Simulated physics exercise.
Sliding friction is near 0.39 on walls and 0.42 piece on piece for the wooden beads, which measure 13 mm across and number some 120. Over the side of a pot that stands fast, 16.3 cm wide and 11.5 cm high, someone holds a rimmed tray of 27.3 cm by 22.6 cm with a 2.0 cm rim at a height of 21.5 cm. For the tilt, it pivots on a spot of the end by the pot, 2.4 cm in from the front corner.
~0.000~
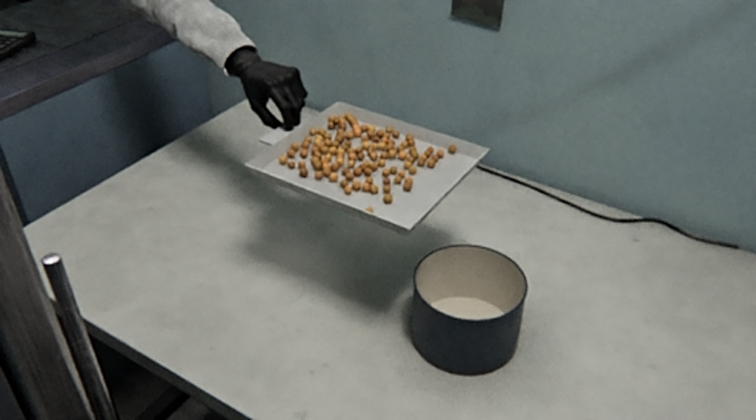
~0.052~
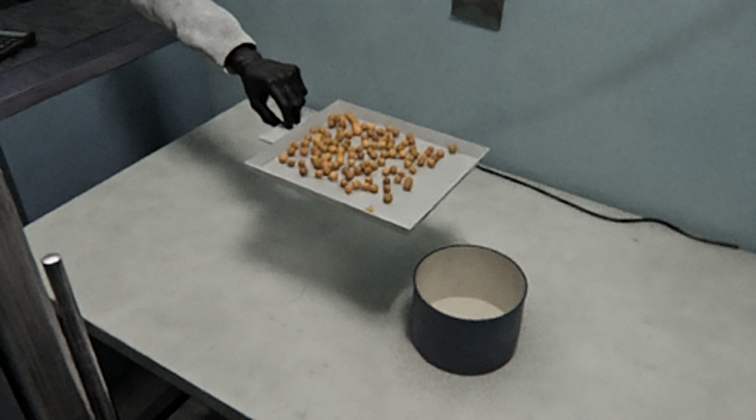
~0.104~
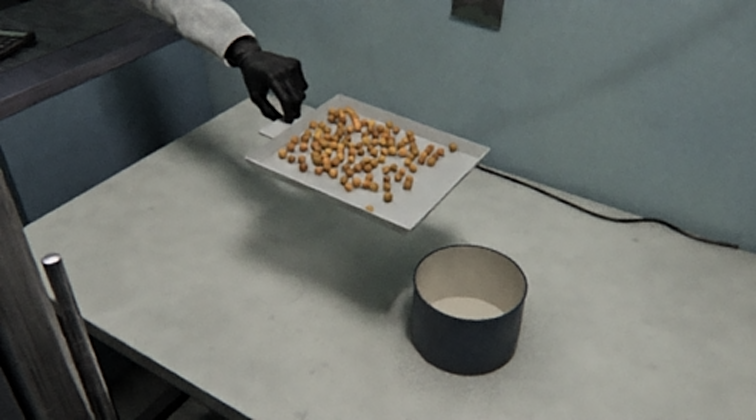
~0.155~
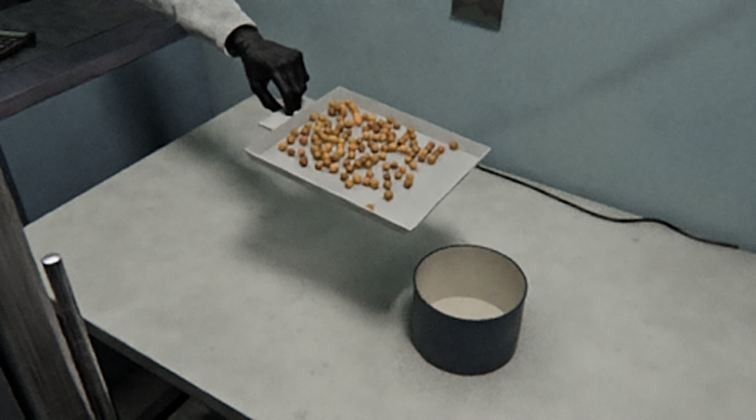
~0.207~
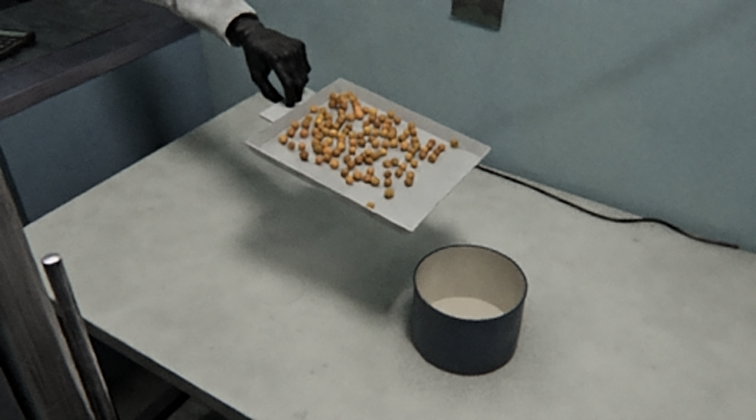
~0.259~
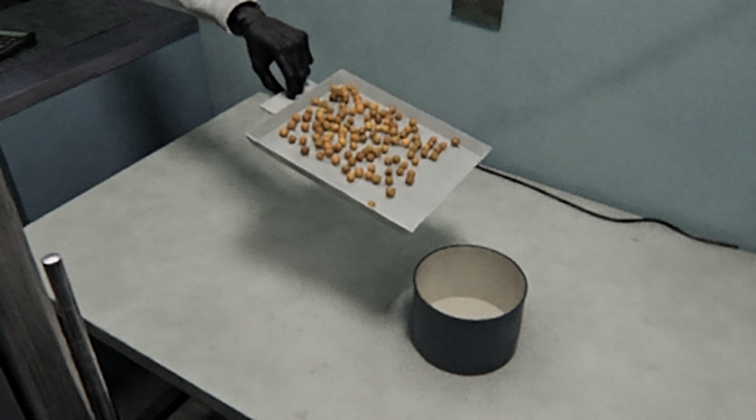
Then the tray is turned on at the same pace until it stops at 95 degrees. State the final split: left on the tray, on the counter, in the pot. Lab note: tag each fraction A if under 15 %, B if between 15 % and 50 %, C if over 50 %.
Tray = A, counter = B, pot = C.
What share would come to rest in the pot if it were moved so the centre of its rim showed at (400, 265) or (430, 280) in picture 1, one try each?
In order, about 0 and about 60 per cent.
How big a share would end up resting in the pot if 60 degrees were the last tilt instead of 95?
In that case it comes to about 15 in a hundred.
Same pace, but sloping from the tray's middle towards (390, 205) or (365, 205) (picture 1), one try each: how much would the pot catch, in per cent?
Roughly 20 per cent on the first try and 0 per cent on the second.
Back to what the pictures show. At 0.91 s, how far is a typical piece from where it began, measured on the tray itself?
Roughly 15 cm.
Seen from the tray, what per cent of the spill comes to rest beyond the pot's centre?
I reckon around 70 per cent.
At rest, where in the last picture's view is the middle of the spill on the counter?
Middle of the spill at rest: Roughly (502, 315).
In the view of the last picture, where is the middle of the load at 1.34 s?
Approx. (453, 196).
Then, at 0.91 s, tilt 51 degrees; the tray holds 95 %, the pot 5 %.
After 1.34 s, tilt 77 degrees; the tray holds 80 %, the pot 15 %.
Then, at 1.85 s, tilt 95 degrees; the tray holds 0 %, the pot 75 %.
At rest (2.8 s), tray 0 %, counter 25 %, pot 75 %.
